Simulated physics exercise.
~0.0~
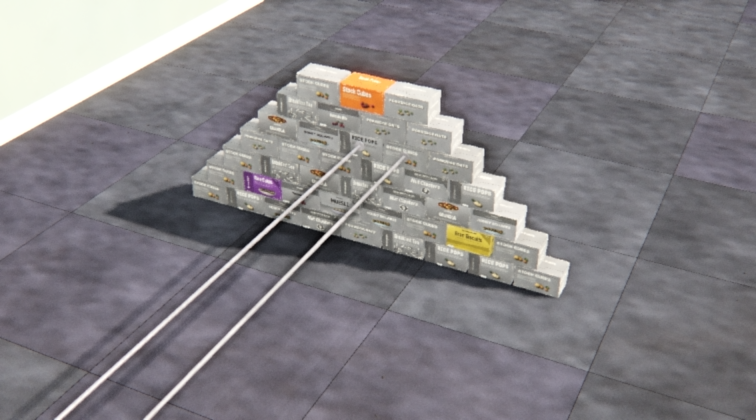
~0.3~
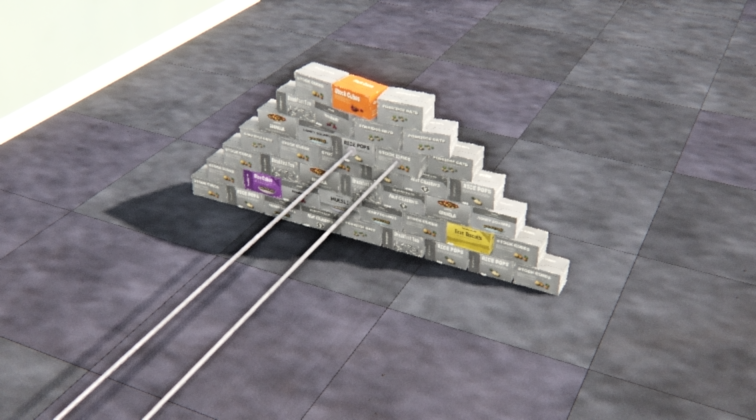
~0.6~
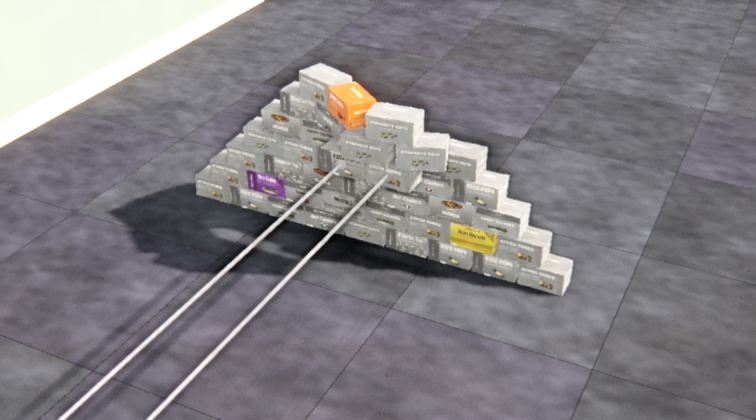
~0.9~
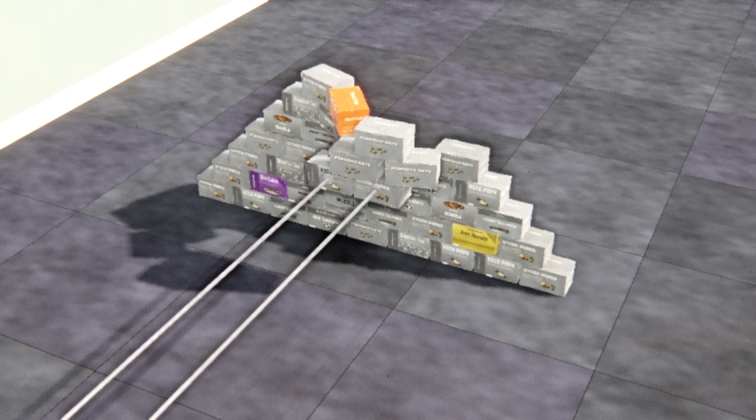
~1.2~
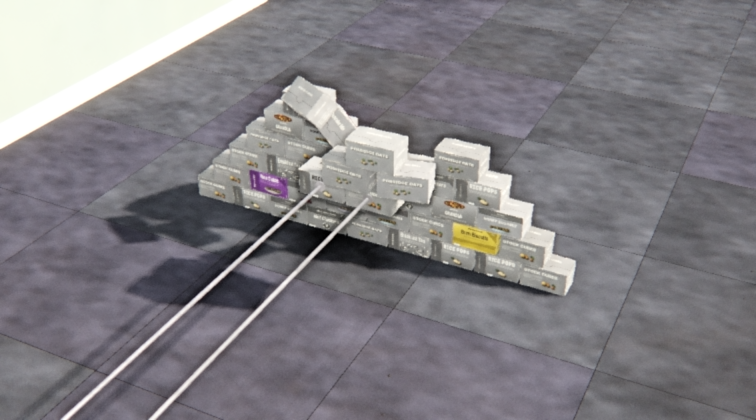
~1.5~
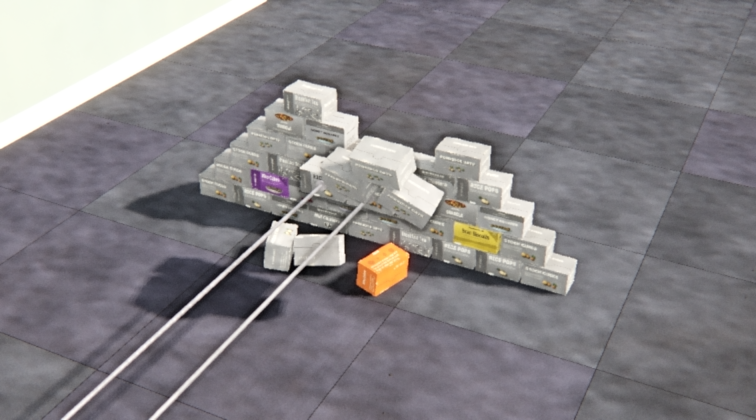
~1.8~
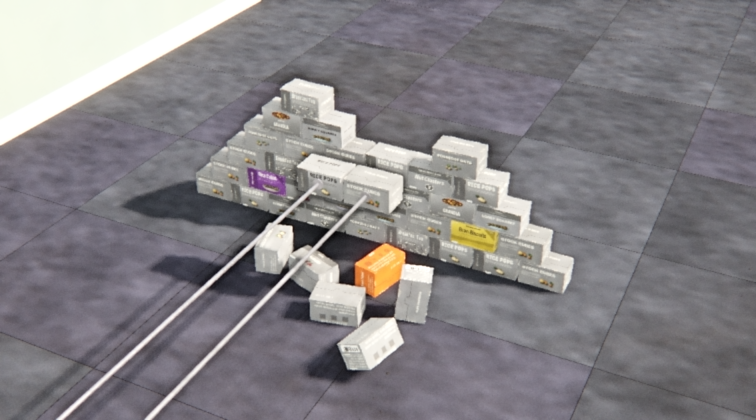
The clip opens on a stepped wall of small grey packets standing on a dark tiled floor, with one orange packet in the top row and purple and yellow ones lower down. Two thin pale rods reach in from the lower left and begin drawing out two neighbouring packets near the middle. As the pair slides forward, the packets above sag with it, and the orange one tilts and sinks into the widening gap. It then tumbles down the front with several grey packets. At the end the orange packet lies on its side among them, while the purple and yellow packets remain in place.
